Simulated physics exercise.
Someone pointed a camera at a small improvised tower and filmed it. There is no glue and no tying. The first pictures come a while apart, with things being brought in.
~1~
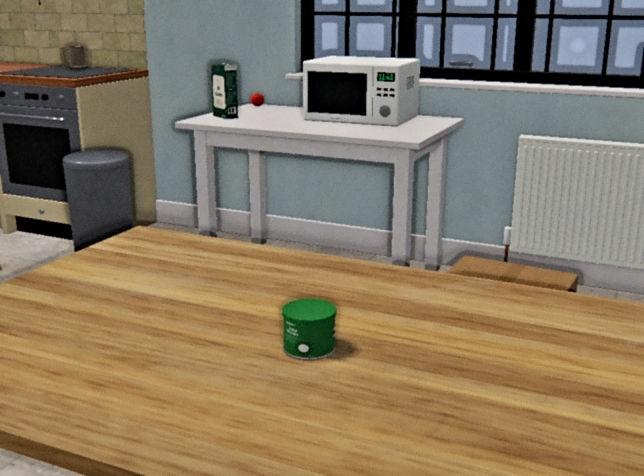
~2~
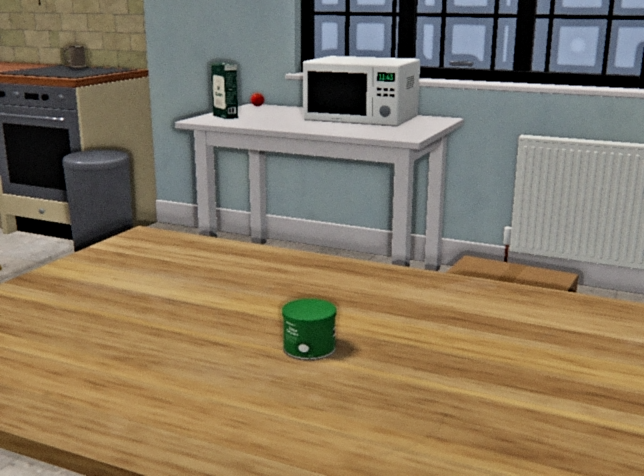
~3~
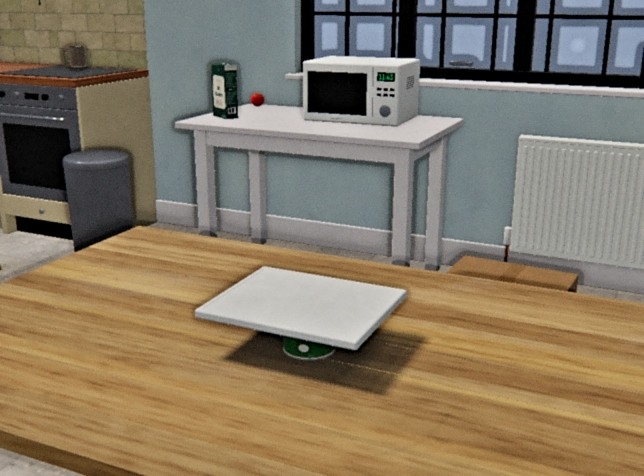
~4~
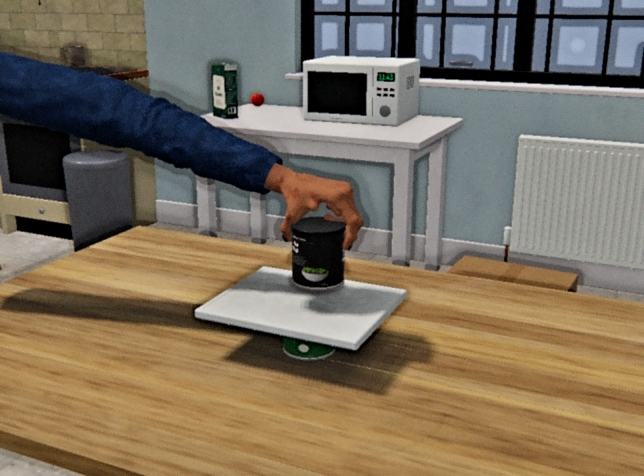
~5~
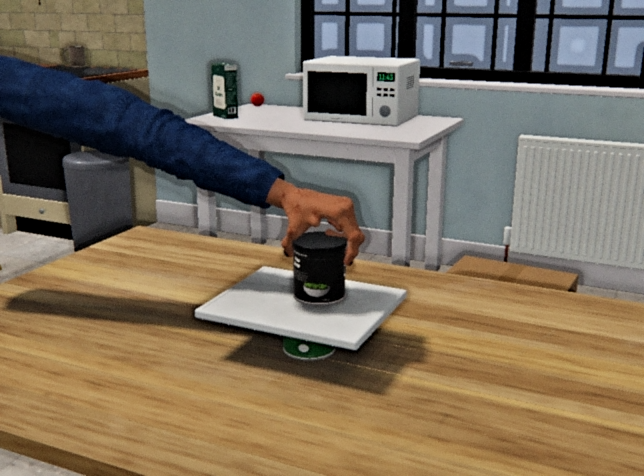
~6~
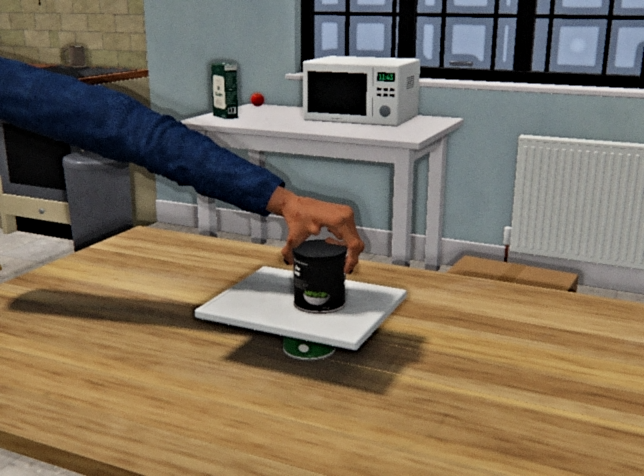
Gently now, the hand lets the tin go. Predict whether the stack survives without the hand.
It survives.
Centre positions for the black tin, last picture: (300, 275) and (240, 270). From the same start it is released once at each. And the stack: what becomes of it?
On the first try it stays put; on the second try it falls down.
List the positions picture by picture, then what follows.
The last thing is not in view yet, in the first picture.
The last thing is not in view yet, in the second picture.
The last thing is not in view yet; white lid (304, 304), in the third picture.
Coming down; black tin (318, 253); white lid (304, 304), in the fourth picture.
Coming down; black tin (320, 268); white lid (304, 304), in the fifth picture.
In place under the hand; black tin (320, 276); white lid (304, 304), in the sixth picture.
Then, 0.20 s on from there, no change.
Then, 0.40 s on from there, black tin resting near (320, 277).
In the end, all 3 unmoved. At the end, from the last picture's camera, black tin near (320, 277). The stack stays up.
